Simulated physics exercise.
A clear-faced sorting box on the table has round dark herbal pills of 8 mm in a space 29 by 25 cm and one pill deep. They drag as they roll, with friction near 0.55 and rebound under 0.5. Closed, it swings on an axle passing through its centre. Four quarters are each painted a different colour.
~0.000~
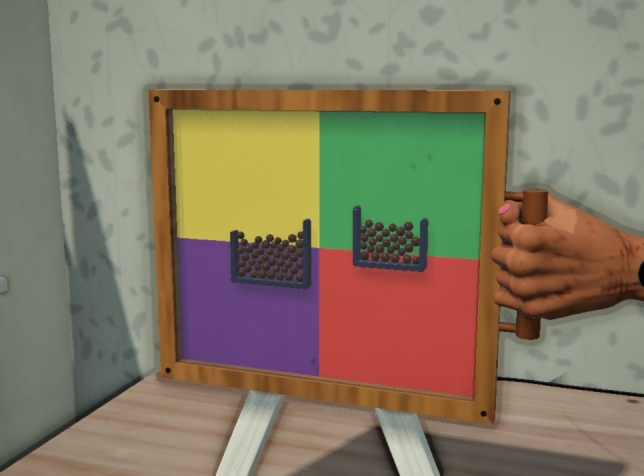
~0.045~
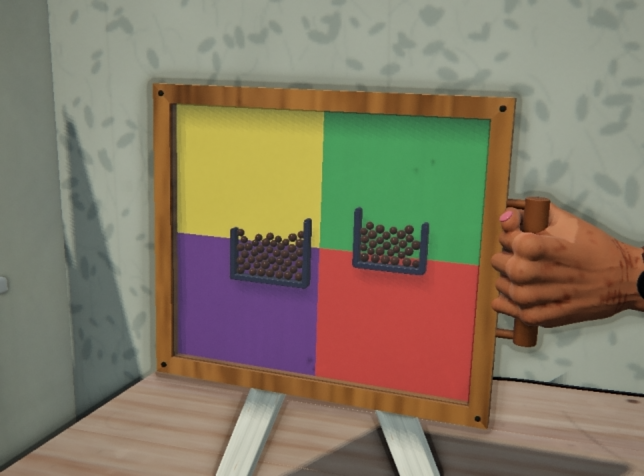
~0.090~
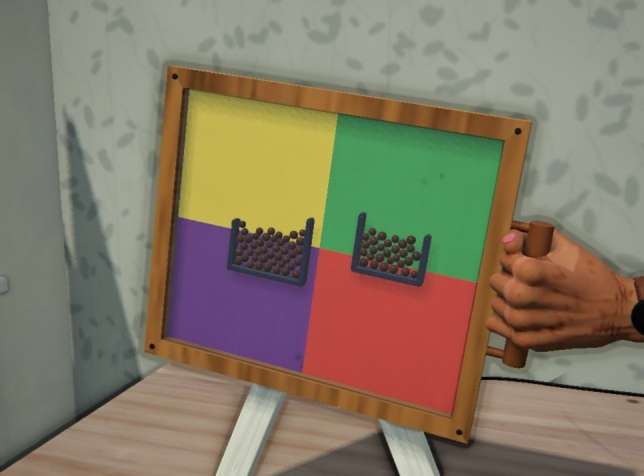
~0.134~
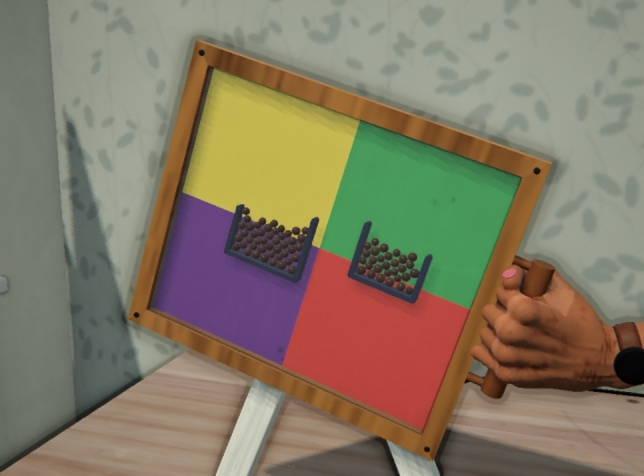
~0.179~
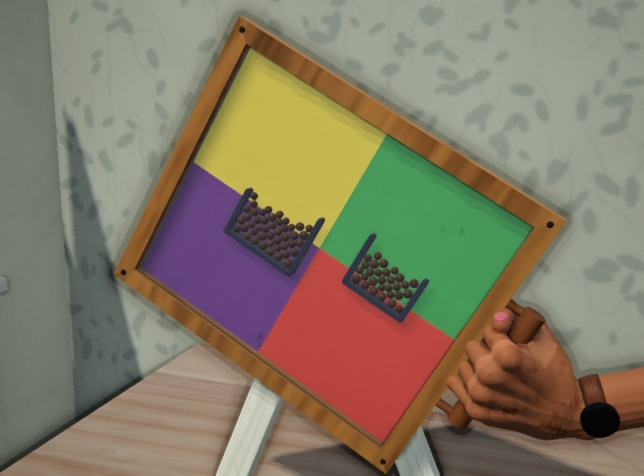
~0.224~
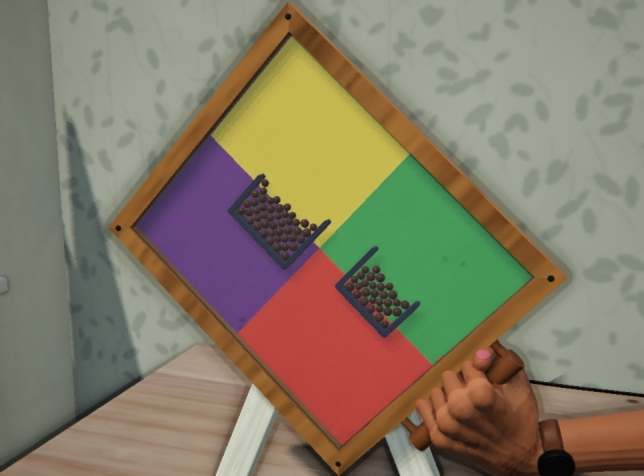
We see a hand turn a wooden-framed board clockwise by its right-side handle, from level to steeply tilted, its yellow, green, red and purple quarters and two open-topped trays of small dark balls turning with it.
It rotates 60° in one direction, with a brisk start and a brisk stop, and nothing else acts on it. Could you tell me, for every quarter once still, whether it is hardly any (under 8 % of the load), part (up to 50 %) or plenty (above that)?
Red quarter is part, purple quarter is part, green quarter is part, yellow quarter is part.
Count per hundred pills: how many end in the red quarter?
That comes to near 15 percent.
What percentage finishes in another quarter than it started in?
About 10 percent.
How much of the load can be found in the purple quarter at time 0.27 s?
The share there is around 45 percent.
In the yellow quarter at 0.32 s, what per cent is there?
That part holds about 15 percent of it.
After 0.27 s, it stands 53° clockwise; the pills' middle is in line with and level with the centre; red 10 %, purple 45 %, green 30 %, yellow 15 %.
After 0.32 s, it stands 59° clockwise; the pills' middle is in line with and level with the centre; red 10 %, purple 45 %, green 30 %, yellow 15 %.
After 0.36 s, it stands 60° clockwise; the pills' middle is in line with and level with the centre; red 10 %, purple 45 %, green 30 %, yellow 15 %.
All still by 1.8 s, it stands 60° clockwise; red 15 %, purple 45 %, green 25 %, yellow 15 %.
